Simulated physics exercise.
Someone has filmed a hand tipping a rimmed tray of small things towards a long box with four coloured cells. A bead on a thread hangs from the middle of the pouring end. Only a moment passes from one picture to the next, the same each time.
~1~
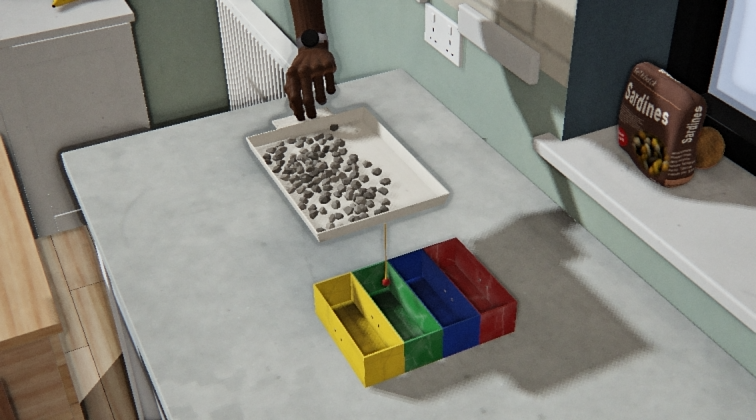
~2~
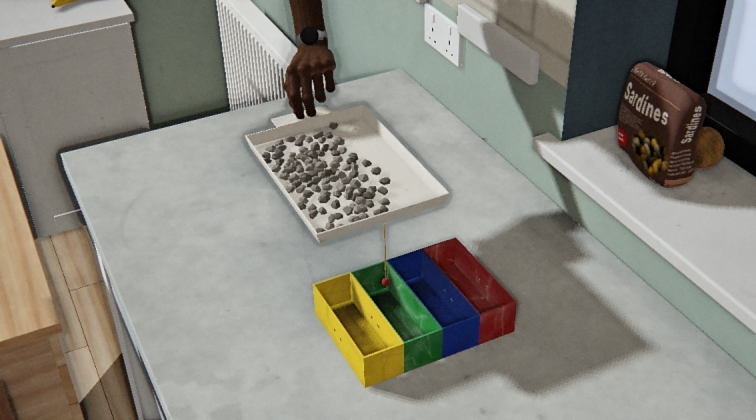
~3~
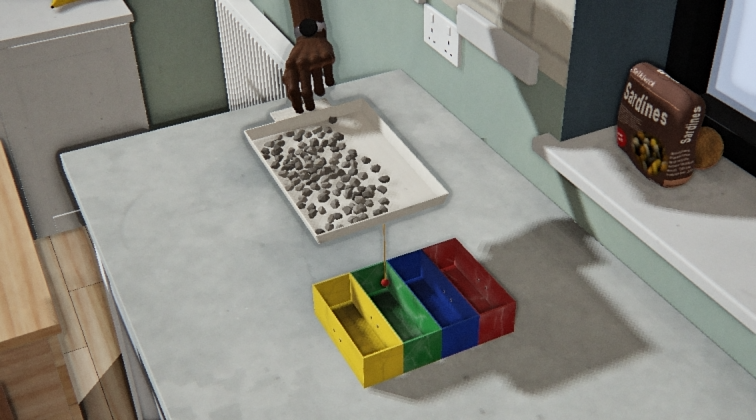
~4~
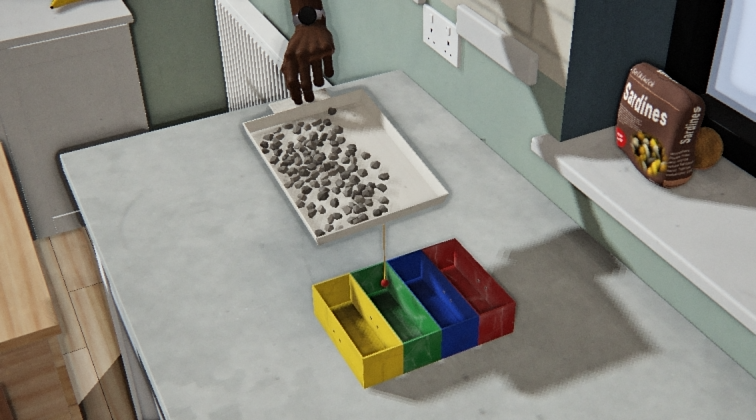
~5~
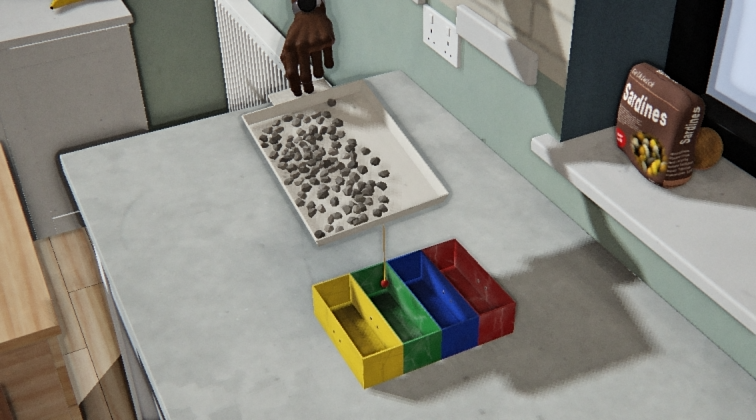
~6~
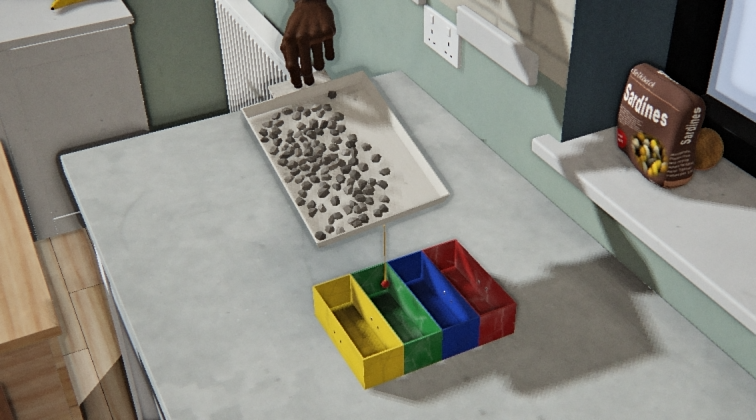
A hand gradually raises the far end of a gravel-filled tray behind four coloured cells.
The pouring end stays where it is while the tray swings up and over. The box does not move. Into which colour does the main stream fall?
It favours the yellow compartment.
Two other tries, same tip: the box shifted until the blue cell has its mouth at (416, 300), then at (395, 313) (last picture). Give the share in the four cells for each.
Near 90 % and 100 %.
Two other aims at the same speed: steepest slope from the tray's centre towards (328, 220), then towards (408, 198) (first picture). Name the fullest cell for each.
At the first place the yellow one, at the second the cell in blue.
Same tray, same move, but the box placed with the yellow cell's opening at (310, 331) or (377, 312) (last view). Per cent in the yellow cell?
About 20 and 30 per cent.
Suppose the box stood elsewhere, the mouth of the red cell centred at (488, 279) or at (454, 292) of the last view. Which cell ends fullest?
One: The cell in yellow. Two: Yellow.
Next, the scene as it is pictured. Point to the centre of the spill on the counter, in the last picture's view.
Near (312, 376).
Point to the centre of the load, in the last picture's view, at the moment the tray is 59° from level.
At about (345, 214).
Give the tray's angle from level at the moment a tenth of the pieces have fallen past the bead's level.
Around 70° of tilt.
Soon after the last picture, tray tipped steeply; nearly all on the tray; a stray few falling or outside the box.
A little later, tray tipped right over; about a quarter on the tray; about a third in the yellow cell; a small part in the green cell; about a quarter falling or outside the box.
Later still, tray tipped past a quarter turn; about half in the yellow cell; a small part in the green cell; a stray few in the blue cell; about a third falling or outside the box.
At rest, tray tipped past a quarter turn; about half in the yellow cell; a small part in the green cell; a stray few in the blue cell; none in the red cell; about a third outside the box.
